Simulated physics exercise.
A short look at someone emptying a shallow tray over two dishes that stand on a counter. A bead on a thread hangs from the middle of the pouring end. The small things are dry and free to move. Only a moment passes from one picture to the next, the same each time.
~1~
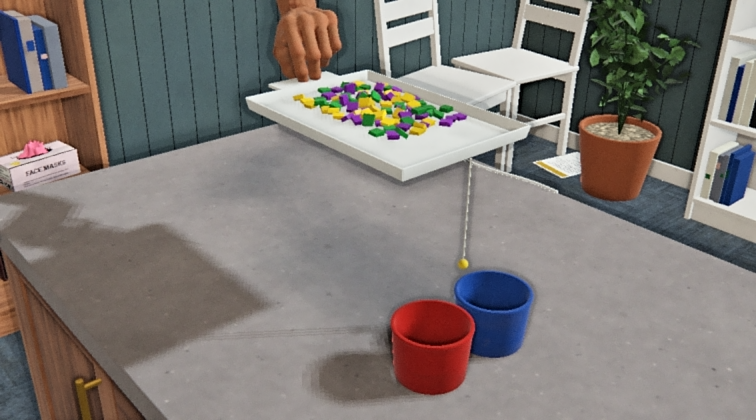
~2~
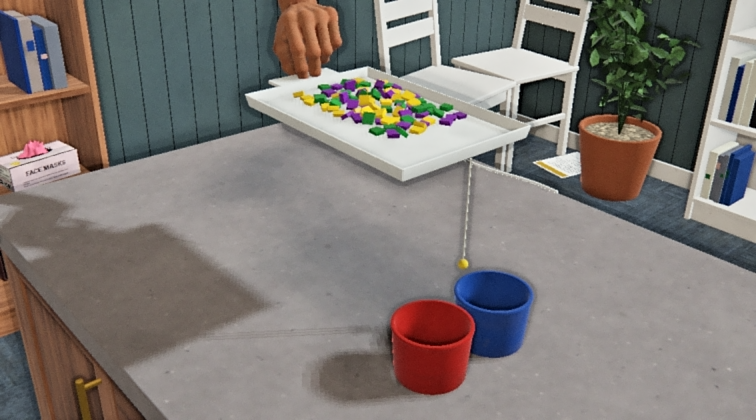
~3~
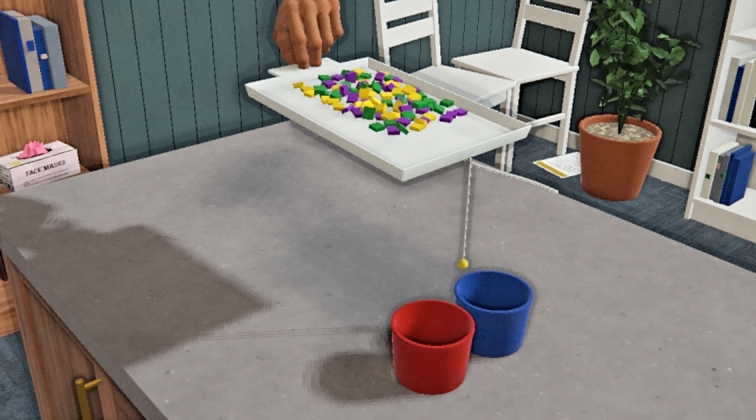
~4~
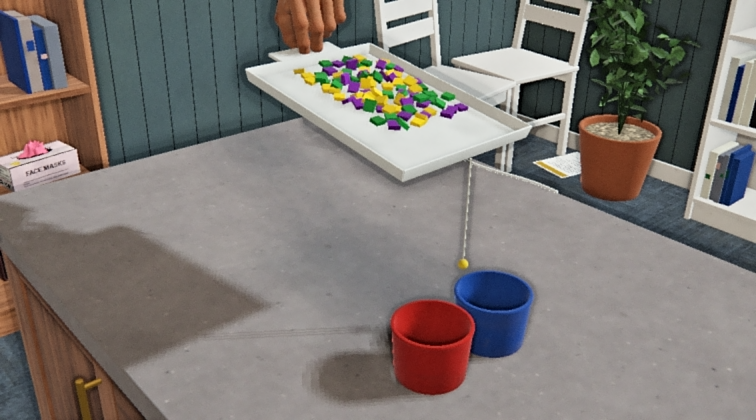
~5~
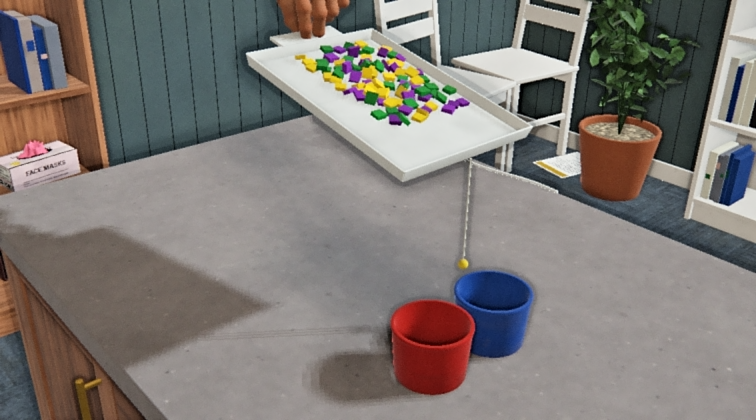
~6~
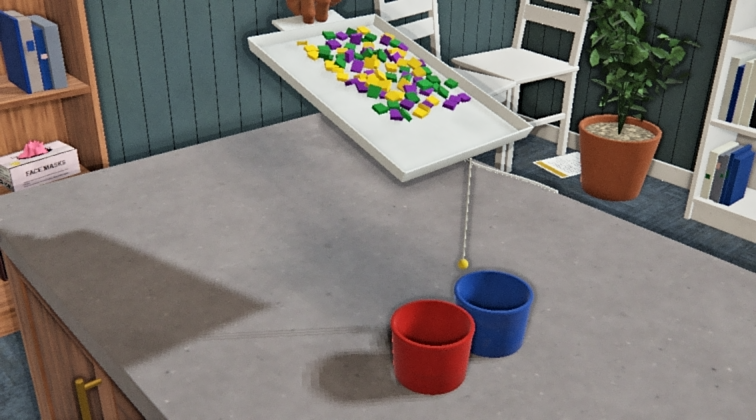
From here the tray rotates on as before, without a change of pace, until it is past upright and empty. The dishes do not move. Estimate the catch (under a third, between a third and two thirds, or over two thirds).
Together they catch between a third and two thirds.
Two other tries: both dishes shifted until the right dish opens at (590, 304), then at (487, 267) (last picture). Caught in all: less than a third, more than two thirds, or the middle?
One: Below one third. Two: Less than a third.
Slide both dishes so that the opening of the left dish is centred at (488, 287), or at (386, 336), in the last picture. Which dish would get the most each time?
At the first place left, at the second the right dish.
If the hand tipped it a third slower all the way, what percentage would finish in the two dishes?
Near 60 %.
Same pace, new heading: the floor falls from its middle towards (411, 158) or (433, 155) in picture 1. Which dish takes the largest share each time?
First the left one, then the dish on the left.
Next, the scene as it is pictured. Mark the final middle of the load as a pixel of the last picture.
Close to (492, 337).
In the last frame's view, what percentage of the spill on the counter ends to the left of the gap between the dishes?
Some 20 per cent.
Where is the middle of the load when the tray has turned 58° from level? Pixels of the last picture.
At about (474, 131).
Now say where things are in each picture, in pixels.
Corners of the pouring end at (403, 168) and (527, 125), level; middle of the load at (386, 111), mosaic tiles; left dish at (460, 362); right dish at (520, 326); bead on its thread at (463, 264), in the first frame.
Corners of the pouring end at (403, 168) and (527, 125), level; middle of the load at (387, 109), in the second frame.
Corners of the pouring end at (404, 168) and (527, 125), tipped barely, level across its low end; middle of the load at (387, 103), in the third frame.
Corners of the pouring end at (404, 169) and (528, 126), tipped a little, level across its low end; middle of the load at (388, 95), in the fourth frame.
Corners of the pouring end at (405, 170) and (529, 126), tipped a little, level across its low end; middle of the load at (389, 86), in the fifth frame.
Corners of the pouring end at (406, 170) and (529, 126), tipped clearly, level across its low end; middle of the load at (391, 77); left dish at (460, 362); right dish at (520, 326), in the sixth frame.
Soon after the last picture, tray tipped steeply; nearly all on the tray; a small part in the air.
A little later, tray tipped right over; about half on the tray; a small part in the left dish; a small part in the right dish; about a quarter outside both.
Later still, tray tipped past a quarter turn; about a quarter in the left dish; about a third in the right dish; about half outside both.
At rest, tray tipped past a quarter turn; about a quarter in the left dish; about a third in the right dish; about half outside both.
